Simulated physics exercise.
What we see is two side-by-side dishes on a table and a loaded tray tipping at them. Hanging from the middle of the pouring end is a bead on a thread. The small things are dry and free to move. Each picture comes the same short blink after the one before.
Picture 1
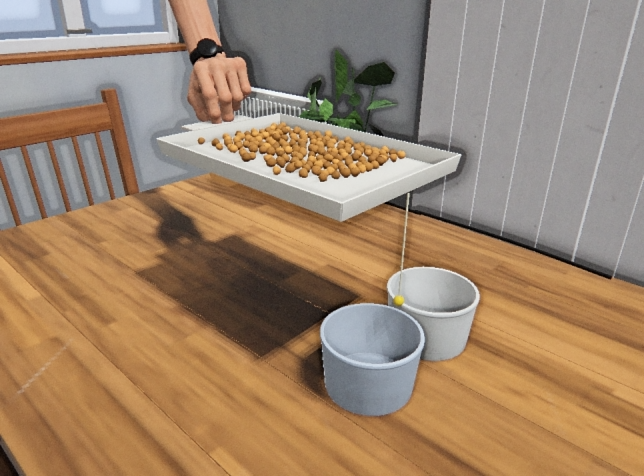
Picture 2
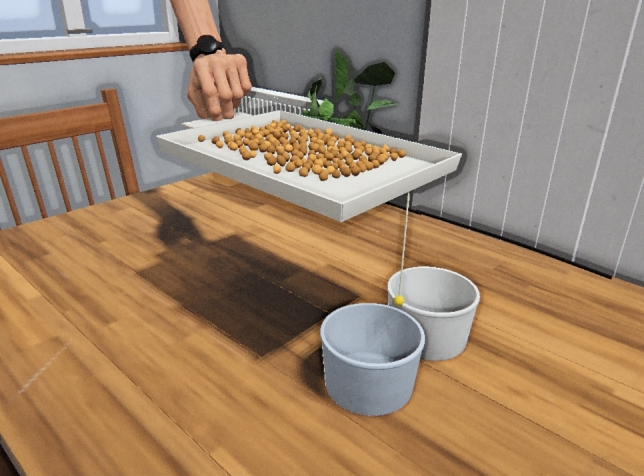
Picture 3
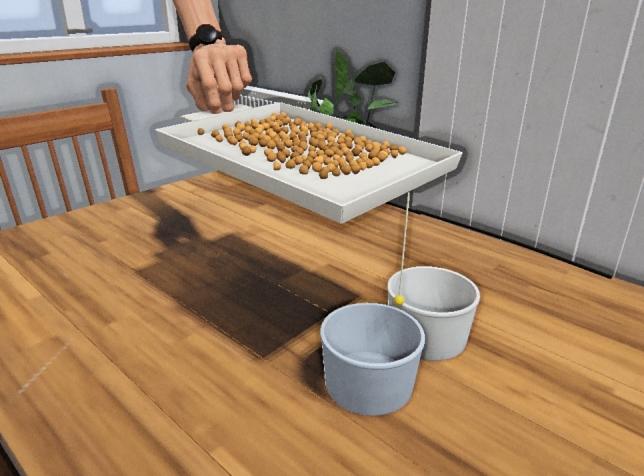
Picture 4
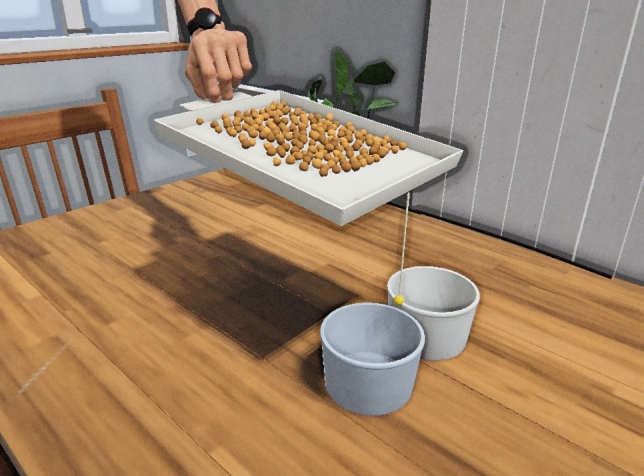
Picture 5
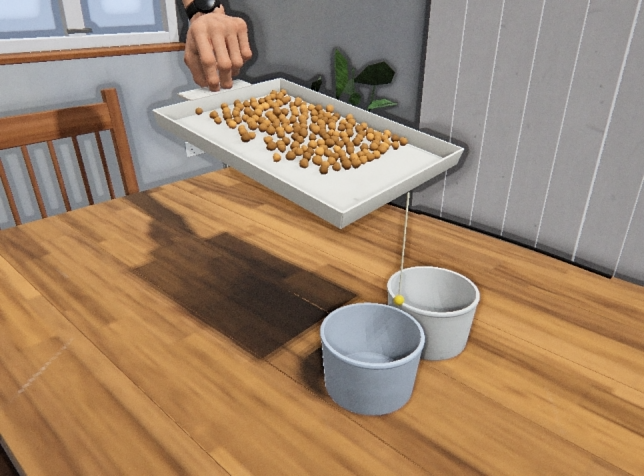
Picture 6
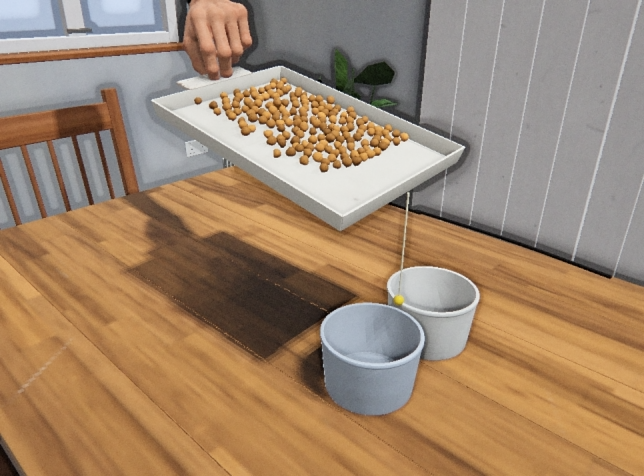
A tray of roasted chickpeas tilts gradually above two dishes as a hand lifts its back end.
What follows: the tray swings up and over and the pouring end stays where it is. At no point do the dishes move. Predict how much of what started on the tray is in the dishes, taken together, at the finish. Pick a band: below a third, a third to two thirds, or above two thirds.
Taken together, the dishes hold a third to two thirds.
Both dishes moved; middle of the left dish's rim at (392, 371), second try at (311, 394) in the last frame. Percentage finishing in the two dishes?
Roughly 50% the first time and 70% the second time.
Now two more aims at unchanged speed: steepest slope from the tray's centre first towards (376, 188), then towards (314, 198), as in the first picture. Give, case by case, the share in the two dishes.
About 20 %, then 50 %.
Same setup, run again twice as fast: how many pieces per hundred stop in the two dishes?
Roughly 40 percent.
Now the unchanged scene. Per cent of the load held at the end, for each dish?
I'd say some 50 in a hundred wind up in the left dish, and some 0 in a hundred in the right.
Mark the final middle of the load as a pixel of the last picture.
Once nothing moves, the middle sits near (368, 401).
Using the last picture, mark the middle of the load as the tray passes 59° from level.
In the last view, the load is centred near (349, 170).
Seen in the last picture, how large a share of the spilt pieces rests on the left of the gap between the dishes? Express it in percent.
About 70 percent.
Just after the last frame, tray tipped steeply; almost all on the tray; just a few outside both; just a few in the air.
A moment on, tray tipped right over; the larger part on the tray; just a few in the left dish; about a tenth outside both; just a few in the air.
Further on, tray tipped past a quarter turn; roughly half in the left dish; roughly half outside both.
When it is over, tray tipped past a quarter turn; roughly half in the left dish; not one in the right dish; roughly half outside both.
